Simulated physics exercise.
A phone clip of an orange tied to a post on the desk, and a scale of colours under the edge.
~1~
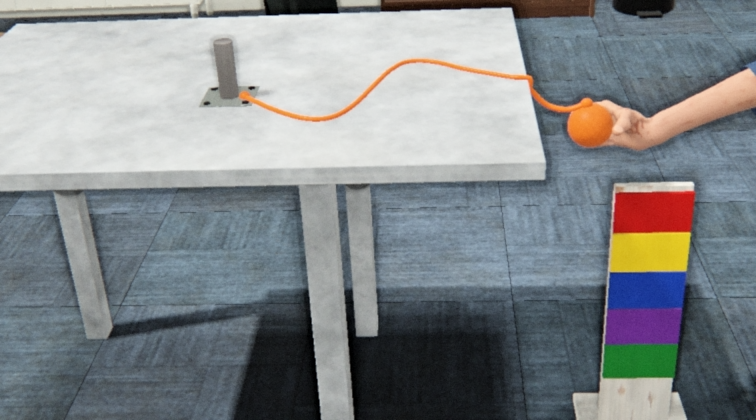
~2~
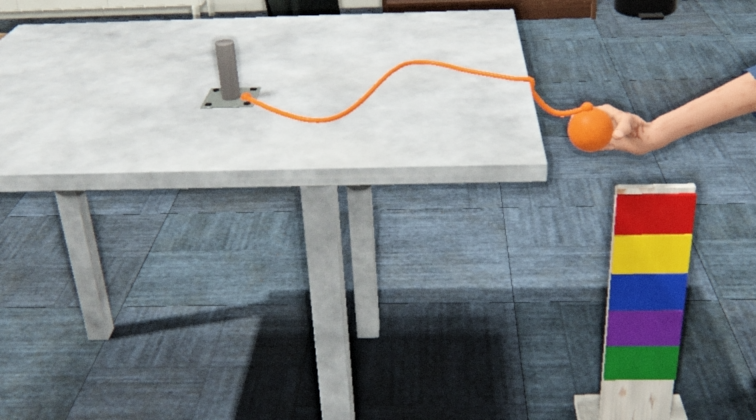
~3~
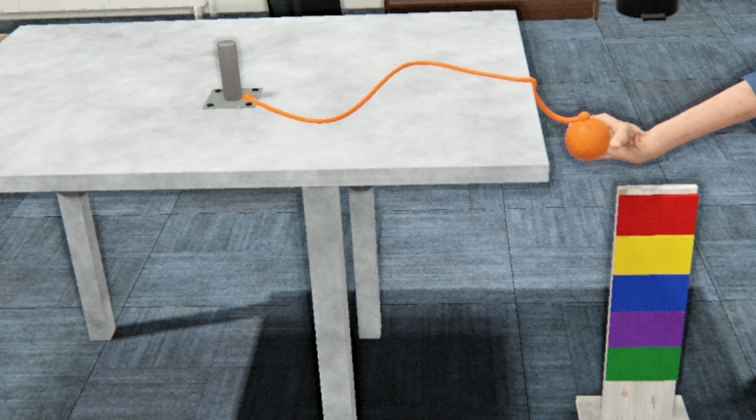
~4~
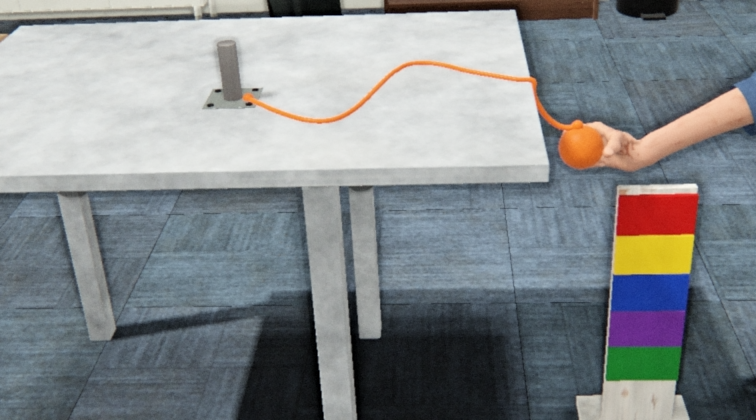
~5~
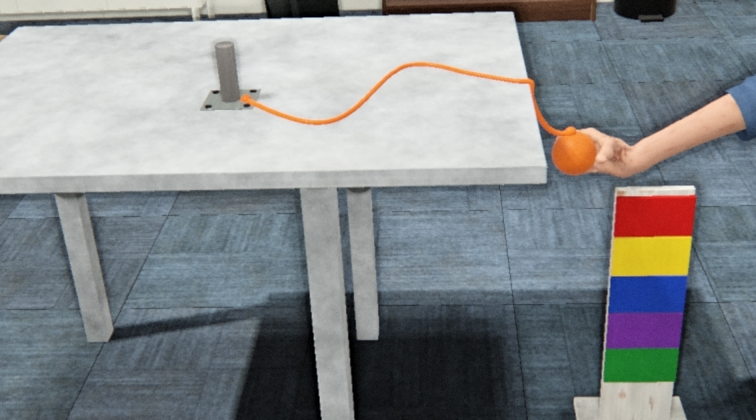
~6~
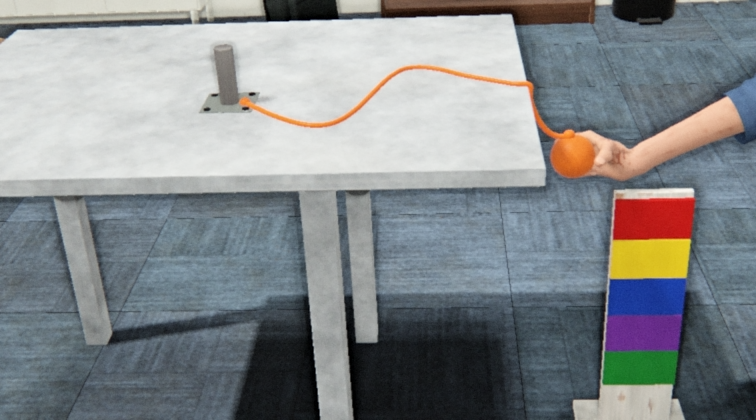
A hand holding an orange tied by a cord to a desk post, lowering it slightly beside the edge above coloured bands.
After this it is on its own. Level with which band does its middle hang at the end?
Its middle rests at the blue band.
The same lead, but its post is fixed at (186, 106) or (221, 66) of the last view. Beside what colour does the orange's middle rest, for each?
Taking them in turn: Yellow; yellow.
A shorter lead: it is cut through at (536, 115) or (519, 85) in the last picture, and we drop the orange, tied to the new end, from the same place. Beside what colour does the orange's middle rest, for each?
One after the other, yellow; red.
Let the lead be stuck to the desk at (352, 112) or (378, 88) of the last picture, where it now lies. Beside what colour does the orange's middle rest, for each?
Try by try: Yellow; red.
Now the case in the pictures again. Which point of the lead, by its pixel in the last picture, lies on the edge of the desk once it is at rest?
It lies at about (407, 69).
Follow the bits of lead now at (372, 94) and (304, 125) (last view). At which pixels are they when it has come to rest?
Near (447, 95) and (336, 98).
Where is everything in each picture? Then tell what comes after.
In the first picture, orange (590, 126); red (654, 214); yellow (650, 254); blue (647, 291); purple (643, 328); green (640, 362).
In the second picture, orange (591, 129); lead through (273, 110) (345, 113) (381, 81) (436, 64) (514, 79).
In the third picture, orange (588, 139).
In the fourth picture, orange (581, 147); lead through (275, 111) (347, 114) (383, 82) (437, 64) (516, 80).
In the fifth picture, orange (575, 153).
In the sixth picture, orange (573, 157); lead through (271, 115) (344, 118) (379, 86) (434, 69) (513, 84).
Soon after, orange near (515, 300); level with blue.
After that, orange near (533, 300); level with blue.
In the end, orange near (526, 302); level with blue. The blue one.
